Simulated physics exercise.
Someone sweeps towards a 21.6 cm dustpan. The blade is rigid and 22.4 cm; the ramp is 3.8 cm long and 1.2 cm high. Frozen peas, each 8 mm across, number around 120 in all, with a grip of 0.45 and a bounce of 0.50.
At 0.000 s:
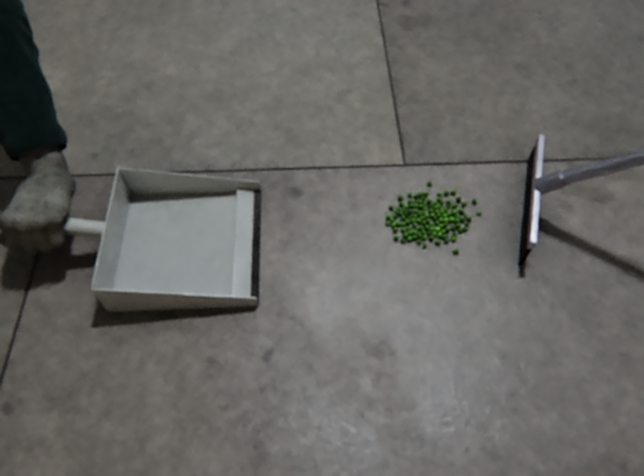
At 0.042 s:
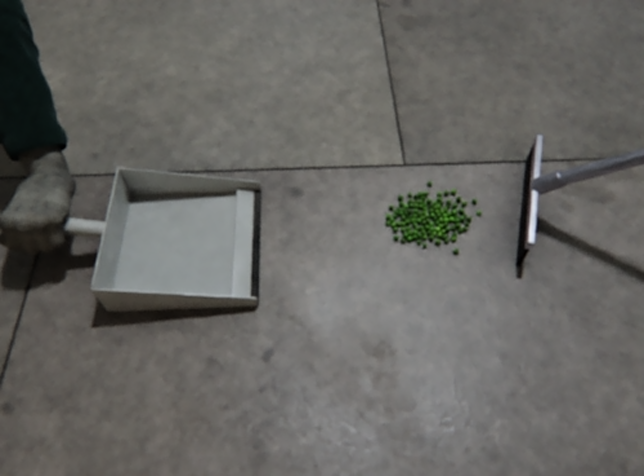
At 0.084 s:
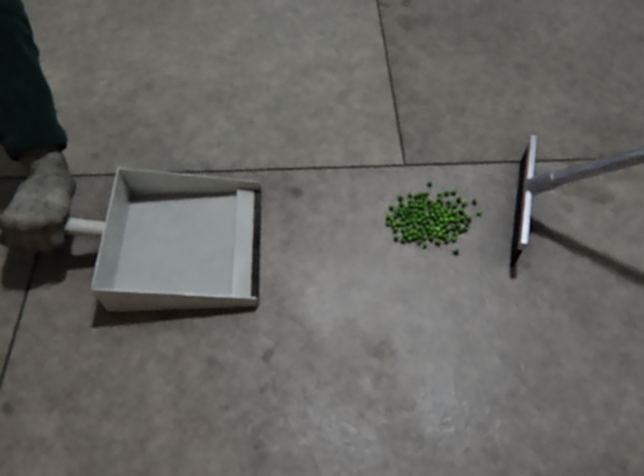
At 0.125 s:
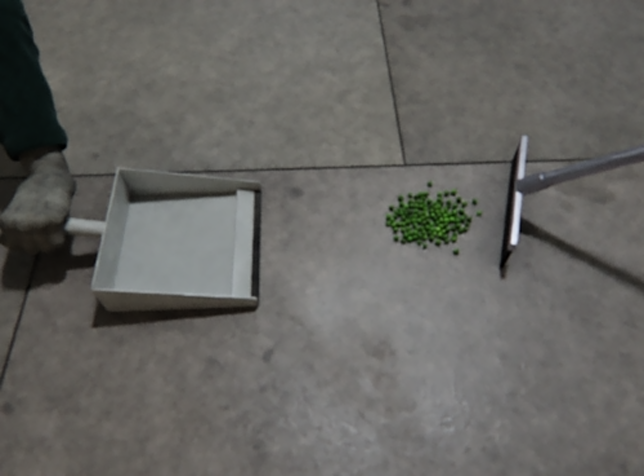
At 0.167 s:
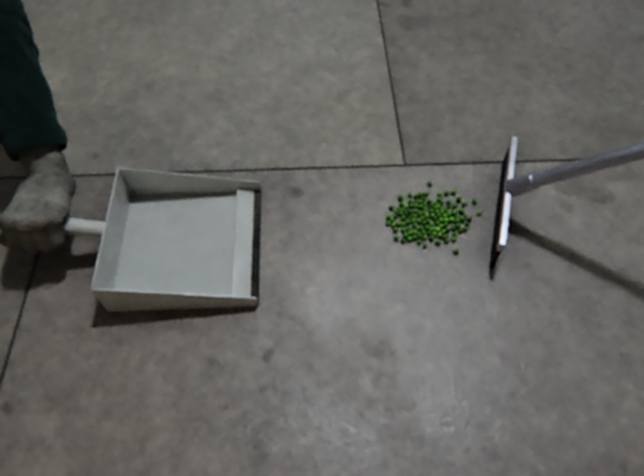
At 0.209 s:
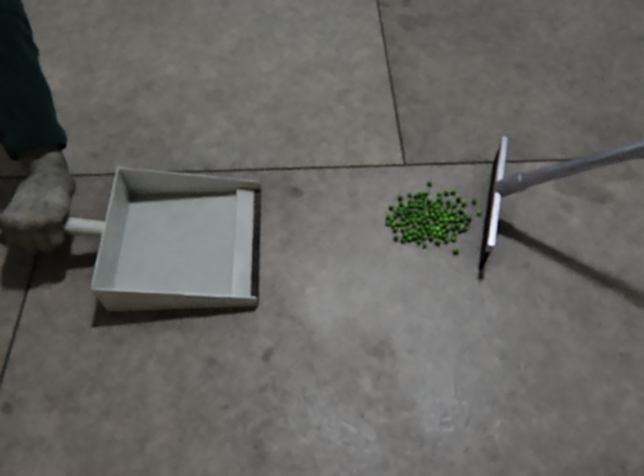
On a grey concrete floor, a gloved hand held a pale dustpan still on the left while a long-handled blade slid left from the right, closing up to a scattered patch of green peas.
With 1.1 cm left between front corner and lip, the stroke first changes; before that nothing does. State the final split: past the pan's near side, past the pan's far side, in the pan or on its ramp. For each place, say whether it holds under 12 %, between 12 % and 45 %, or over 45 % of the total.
Past the pan's near side: Under 12 %, past the pan's far side: Between 12 % and 45 %, in the pan or on its ramp: Under 12 %.
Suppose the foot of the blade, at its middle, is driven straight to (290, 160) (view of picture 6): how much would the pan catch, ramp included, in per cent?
About 0 per cent.
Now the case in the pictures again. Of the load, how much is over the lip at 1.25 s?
About 0 percent.
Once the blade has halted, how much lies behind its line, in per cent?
Something like 10 per cent, roughly.
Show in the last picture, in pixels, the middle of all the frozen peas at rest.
My guess is close to (269, 204).
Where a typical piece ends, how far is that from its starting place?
Around 26 centimetres.
Then, at 0.61 s, middle of the blade 22 cm from the lip; 0 % over the lip, far side 15 %, near side 0 %.
After 0.88 s, middle of the blade 11 cm from the lip; 0 % over the lip, far side 25 %, near side 0 %.
Then, at 1.25 s, middle of the blade 5 cm from the lip; 0 % over the lip, far side 35 %, near side 0 %.
By 1.7 s all is still; near side 0 %, far side 35 %, pan 0 %, in front of the lip or behind the blade 60 %.
